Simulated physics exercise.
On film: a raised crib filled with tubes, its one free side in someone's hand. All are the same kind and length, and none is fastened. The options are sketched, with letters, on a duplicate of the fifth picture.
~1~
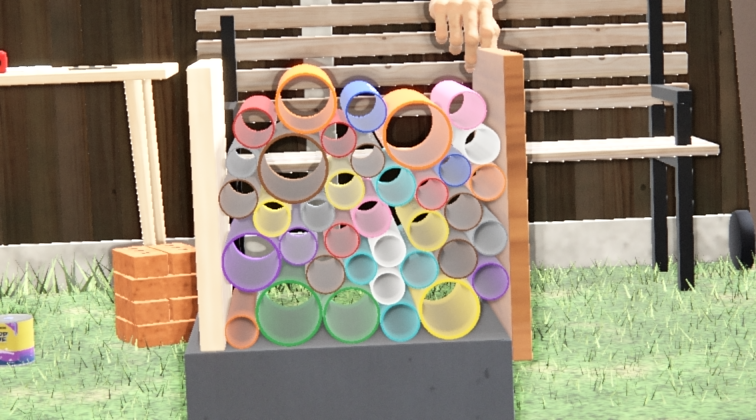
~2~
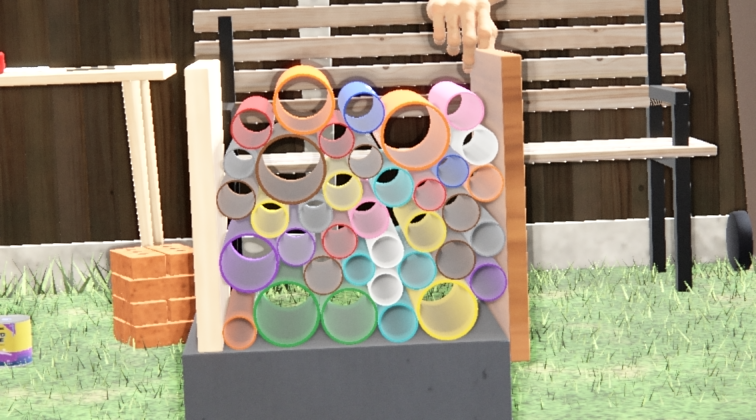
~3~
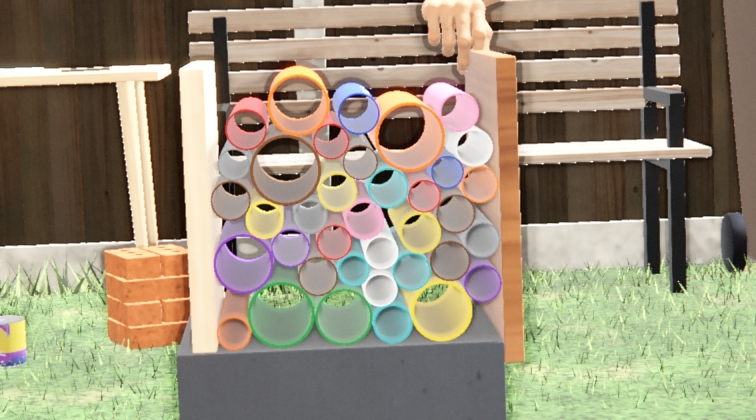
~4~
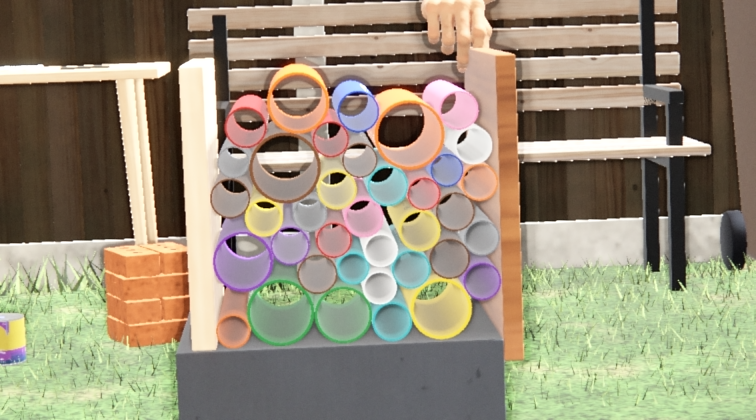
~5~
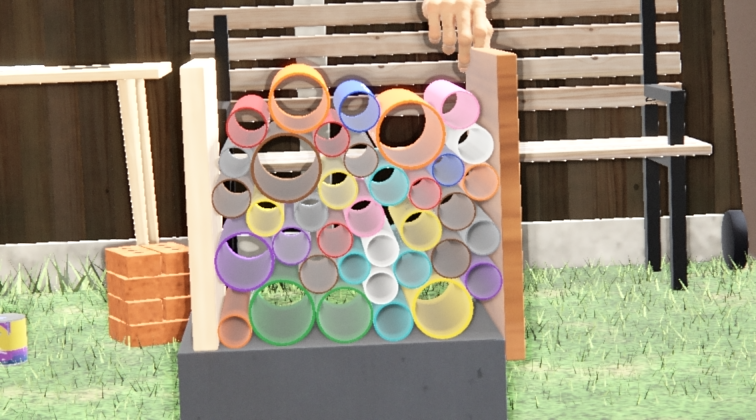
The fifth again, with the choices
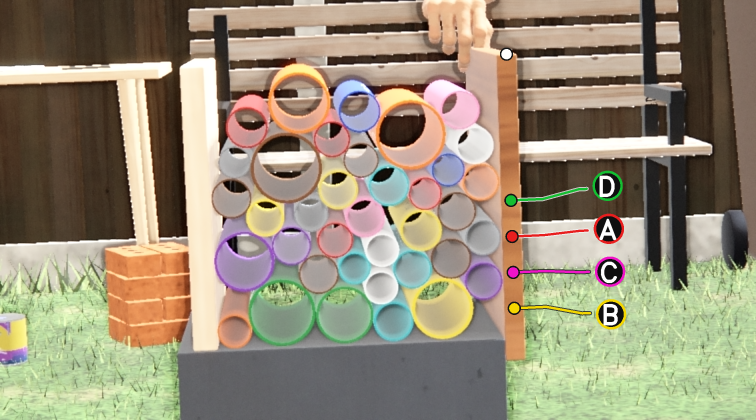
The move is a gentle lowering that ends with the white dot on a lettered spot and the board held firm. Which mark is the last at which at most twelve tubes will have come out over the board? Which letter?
Stop at C.
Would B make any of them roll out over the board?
Yes, at B.
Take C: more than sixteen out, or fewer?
At C, fewer than sixteen.
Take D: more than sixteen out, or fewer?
It loses fewer than sixteen.
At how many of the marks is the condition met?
Three of the four.
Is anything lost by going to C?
At C: Yes.
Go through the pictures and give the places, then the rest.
The first picture shows an orange tube (306, 103); side board (500, 192); an orange tube (242, 332).
The second picture shows an orange tube (239, 332); a white tube (386, 289).
The third picture shows a turquoise tube (354, 270); a purple tube (290, 248).
The fourth picture shows an orange tube (479, 182); a yellow tube (337, 190).
The fifth picture shows a brown tube (361, 160); an orange tube (300, 103); side board (493, 192).
On the marked copy, A at (512, 236); B at (514, 308); C at (513, 272); D at (511, 200); the white dot at (507, 54).
Following C. Soon after the start, top of the board (498, 149).
Later, top of the board (501, 252).
In the end, top of the board (502, 272), about seven out over the board.
As for the rest, A three out over the board; B thirteen out over the board; D one out over the board.
